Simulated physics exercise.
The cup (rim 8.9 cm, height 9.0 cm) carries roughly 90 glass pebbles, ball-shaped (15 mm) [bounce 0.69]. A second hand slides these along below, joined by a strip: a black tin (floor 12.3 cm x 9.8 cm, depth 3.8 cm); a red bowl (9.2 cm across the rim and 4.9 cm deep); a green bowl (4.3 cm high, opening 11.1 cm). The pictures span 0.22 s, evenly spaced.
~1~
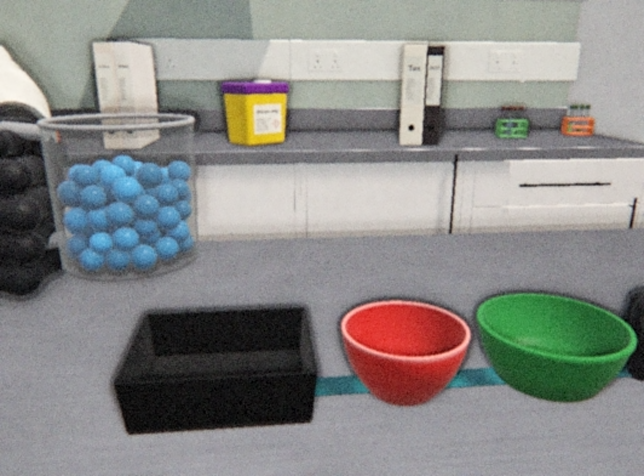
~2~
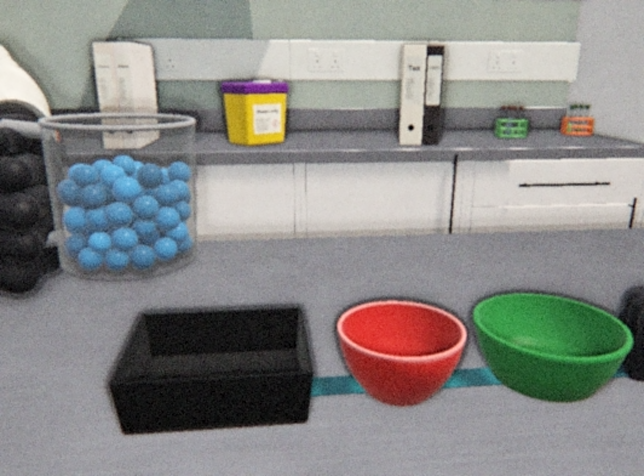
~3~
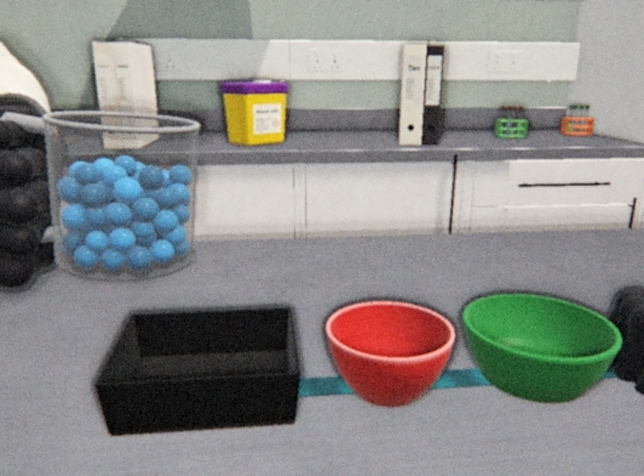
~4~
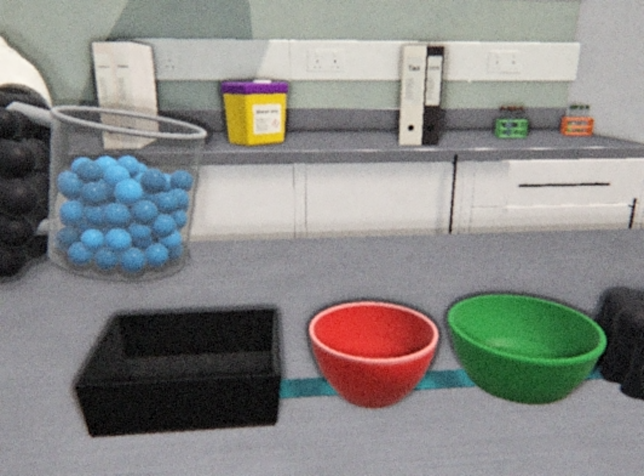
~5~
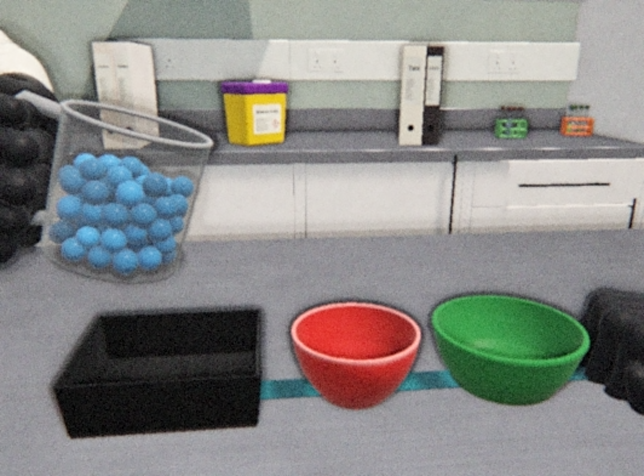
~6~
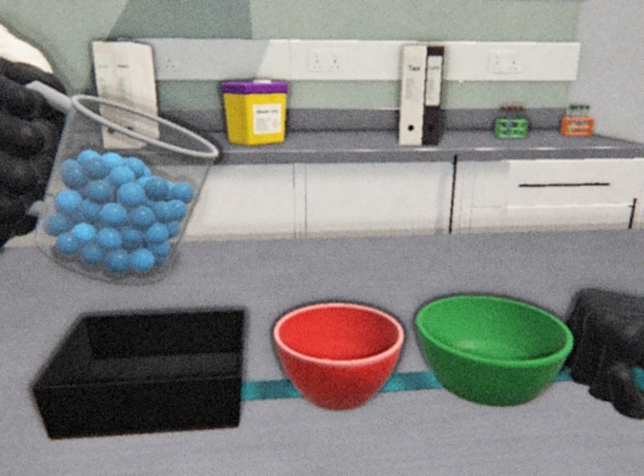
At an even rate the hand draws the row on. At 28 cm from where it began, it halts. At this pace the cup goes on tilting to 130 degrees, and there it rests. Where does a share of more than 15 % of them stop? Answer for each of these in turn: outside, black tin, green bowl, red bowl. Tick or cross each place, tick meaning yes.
Outside: Cross; black tin: Cross; green bowl: Tick; red bowl: Cross.
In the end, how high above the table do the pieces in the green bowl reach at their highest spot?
About 5.5 cm.
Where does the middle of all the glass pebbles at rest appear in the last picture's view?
Around (203, 363).
Then, 0.35 s after the last picture, tilt 76 degrees; cup 100 %; middle of all pieces on or above the table near (111, 204).
Then, 0.64 s after the last picture, tilt 119 degrees; green bowl 20 %, cup 65 %, in the air 10 %; middle of all pieces on or above the table near (157, 251).
Then, 0.91 s after the last picture, tilt 130 degrees; green bowl 95 %, outside 5 %; middle of all pieces on or above the table near (203, 358).
Then, 1.17 s after the last picture, tilt 130 degrees; green bowl 90 %, outside 10 %; middle of all pieces on or above the table near (210, 362).
In the end, green bowl 90 %, cup 0 %, red bowl 0 %, outside 10 %, black tin 0 %.
